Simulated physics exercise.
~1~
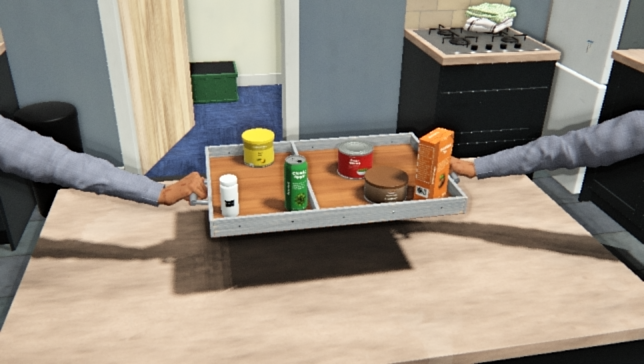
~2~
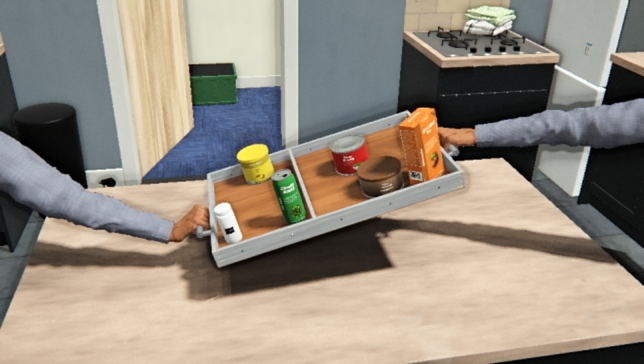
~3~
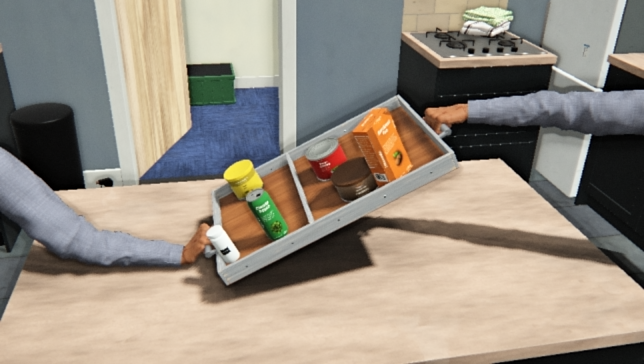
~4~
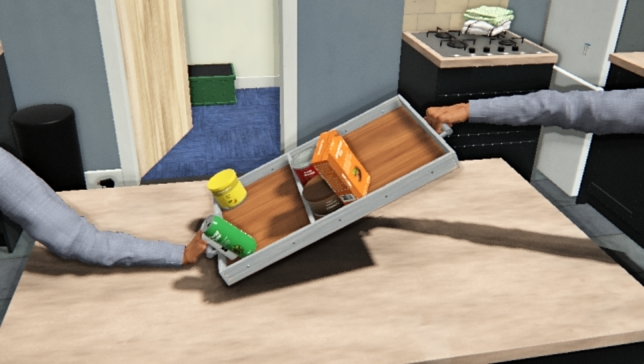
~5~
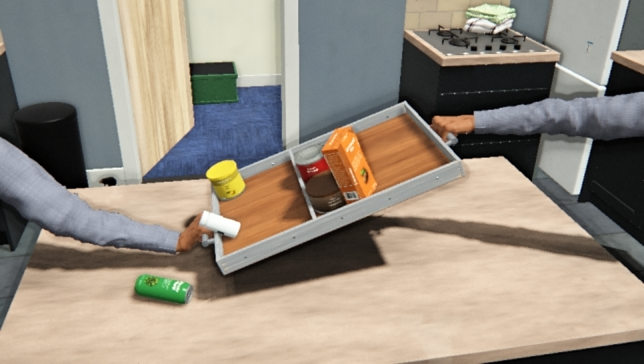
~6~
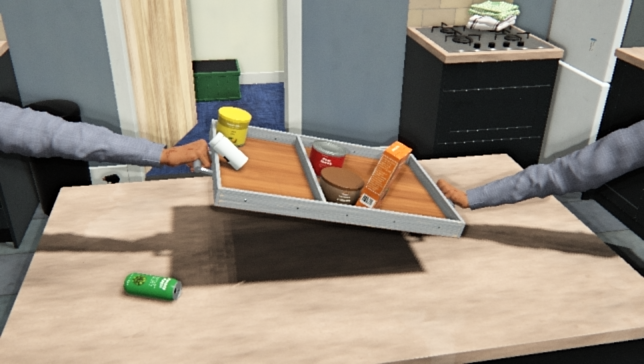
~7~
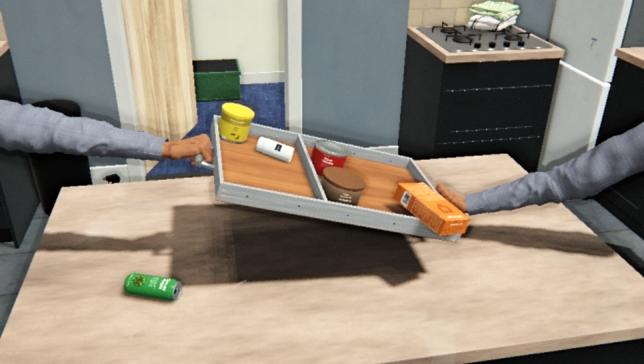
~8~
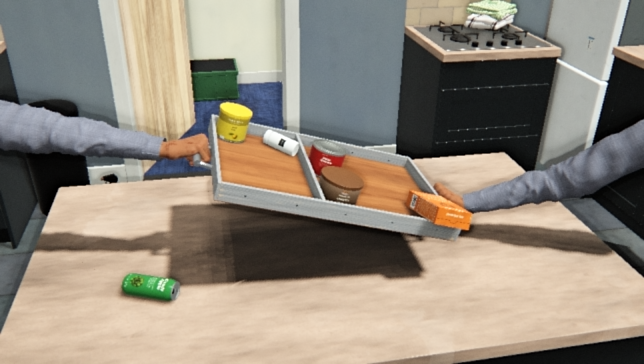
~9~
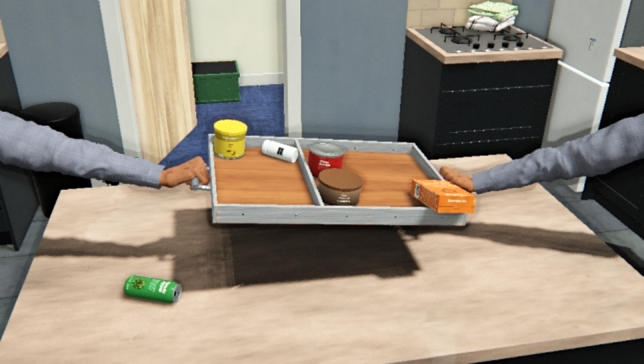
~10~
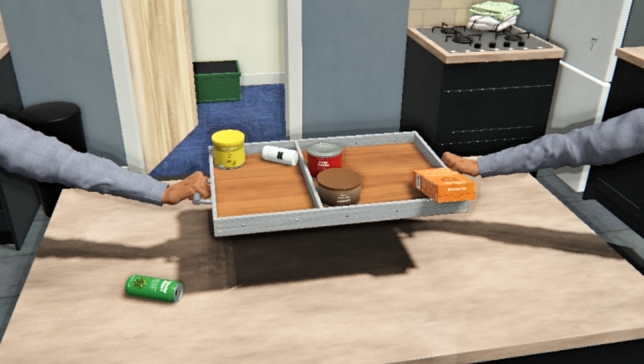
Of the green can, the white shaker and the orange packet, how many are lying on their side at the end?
All three are lying on their side, the green can on the table and the white shaker and orange packet on the tray.
